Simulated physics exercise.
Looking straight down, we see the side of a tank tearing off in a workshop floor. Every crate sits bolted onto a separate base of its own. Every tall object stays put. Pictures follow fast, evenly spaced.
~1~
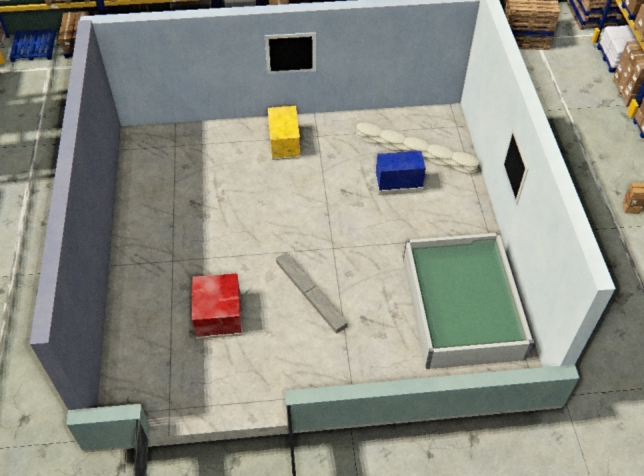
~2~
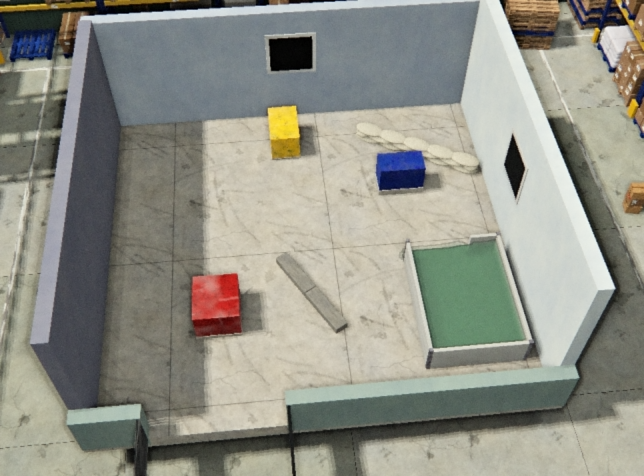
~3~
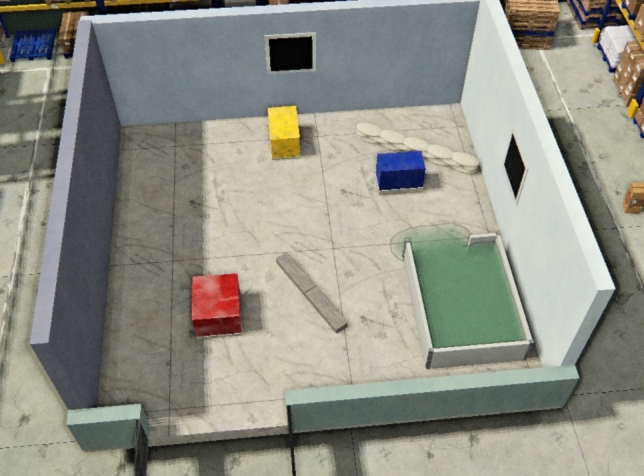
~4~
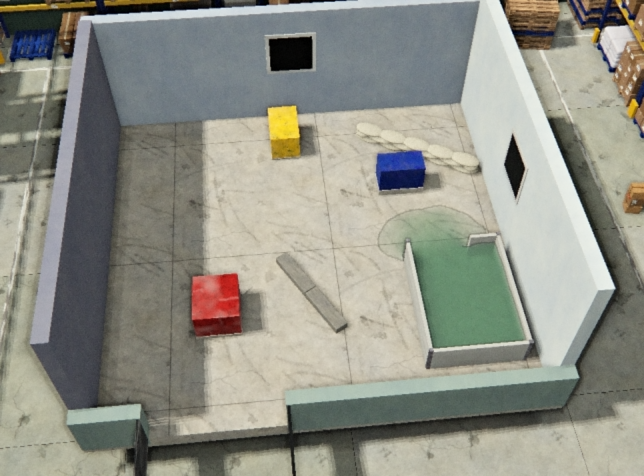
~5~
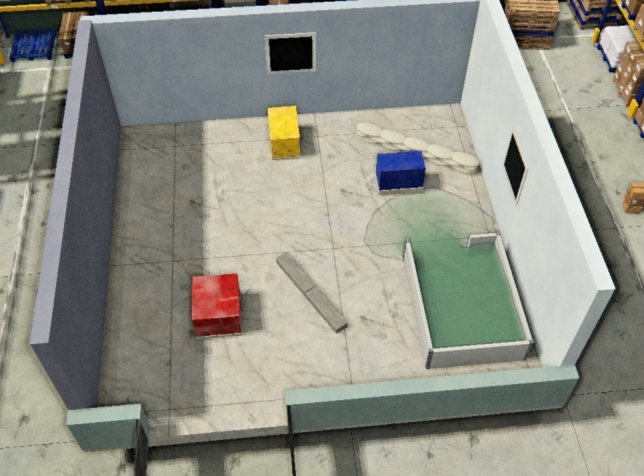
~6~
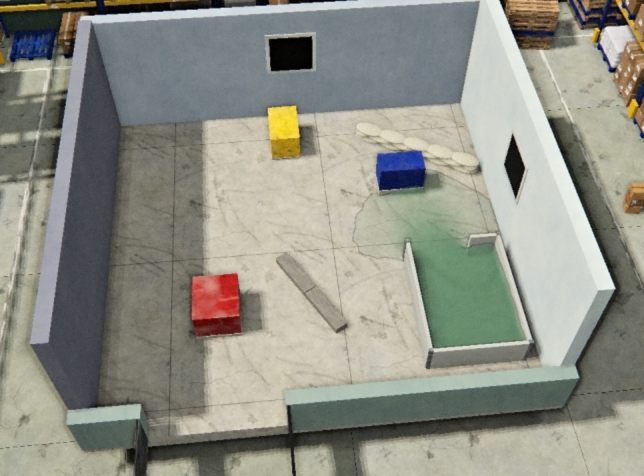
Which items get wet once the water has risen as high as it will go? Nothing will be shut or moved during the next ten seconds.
In the end the yellow crate is caught, the blue crate is caught, the red crate is missed.
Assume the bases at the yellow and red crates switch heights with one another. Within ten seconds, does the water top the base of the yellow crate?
The yellow one is reached.
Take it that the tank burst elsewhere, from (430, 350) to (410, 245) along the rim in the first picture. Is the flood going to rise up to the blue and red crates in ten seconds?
Blue: Untouched; red: Reached.
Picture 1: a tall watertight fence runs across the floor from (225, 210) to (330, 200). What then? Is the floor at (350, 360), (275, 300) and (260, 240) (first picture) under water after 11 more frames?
Outcome by spot, in order - unwatered, unwatered, unwatered.
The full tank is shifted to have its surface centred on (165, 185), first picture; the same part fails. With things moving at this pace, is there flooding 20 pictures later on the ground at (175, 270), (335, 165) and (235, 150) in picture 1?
Untouched, untouched, submerged.
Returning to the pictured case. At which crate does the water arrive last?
My guess: The crate marked red.
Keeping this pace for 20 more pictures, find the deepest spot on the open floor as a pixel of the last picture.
At about (486, 185).
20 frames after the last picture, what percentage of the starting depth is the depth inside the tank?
38 percent or so.
A moment on, water covers 10 % of the floor; the yellow crate not reached, the blue crate water round its plinth, the red crate not reached.
Next, water covers 25 % of the floor; the yellow crate water round its plinth, the blue crate water round its plinth, the red crate not reached.
Then, water covers 45 % of the floor; the yellow crate water round its plinth, the blue crate water round its plinth, the red crate not reached.
Later, water covers 60 % of the floor; the yellow crate water round its plinth, the blue crate water round its plinth, the red crate water round its plinth.
In the end, water covers 80 % of the floor; the yellow crate was topped, the blue crate was topped, the red crate stayed above the water.
